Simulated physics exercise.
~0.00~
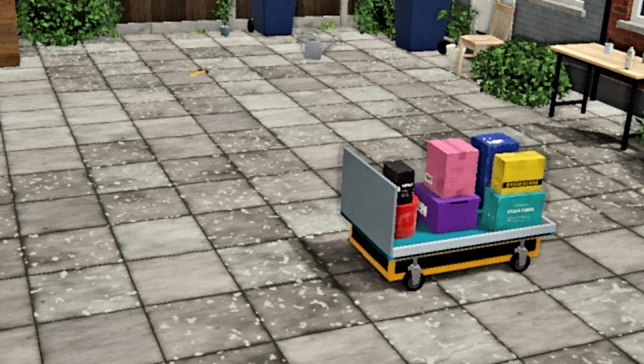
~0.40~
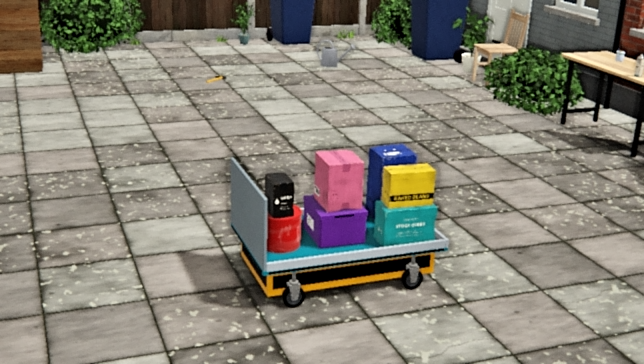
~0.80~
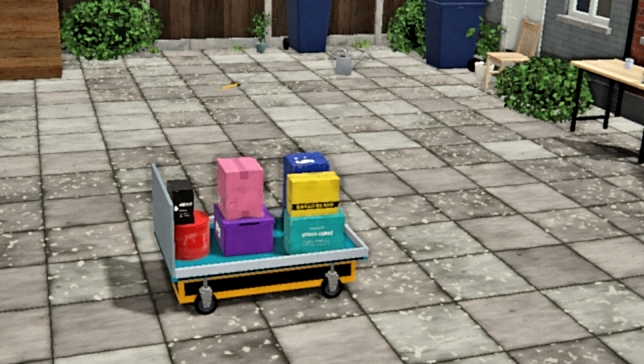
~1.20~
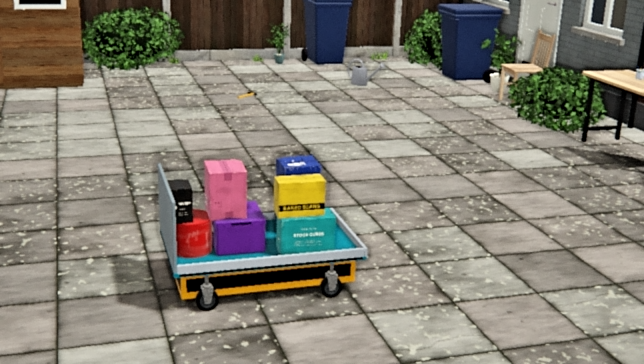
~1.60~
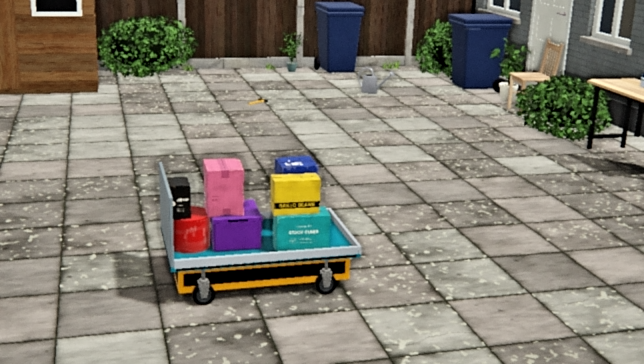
To begin with, a flat cart with a tall board at its left end carries a colourful load across a paved yard, with shrubs and blue bins behind. A pink box rests on a purple tote and a yellow box on a turquoise one, beside a blue box, with a black box and a red pail near the board. The cart rolls steadily to the left, board first. It then slows and comes to a stop, while the view drifts slightly. At the end, the cart stands still with the pink box and purple tote upright and the whole load still aboard.
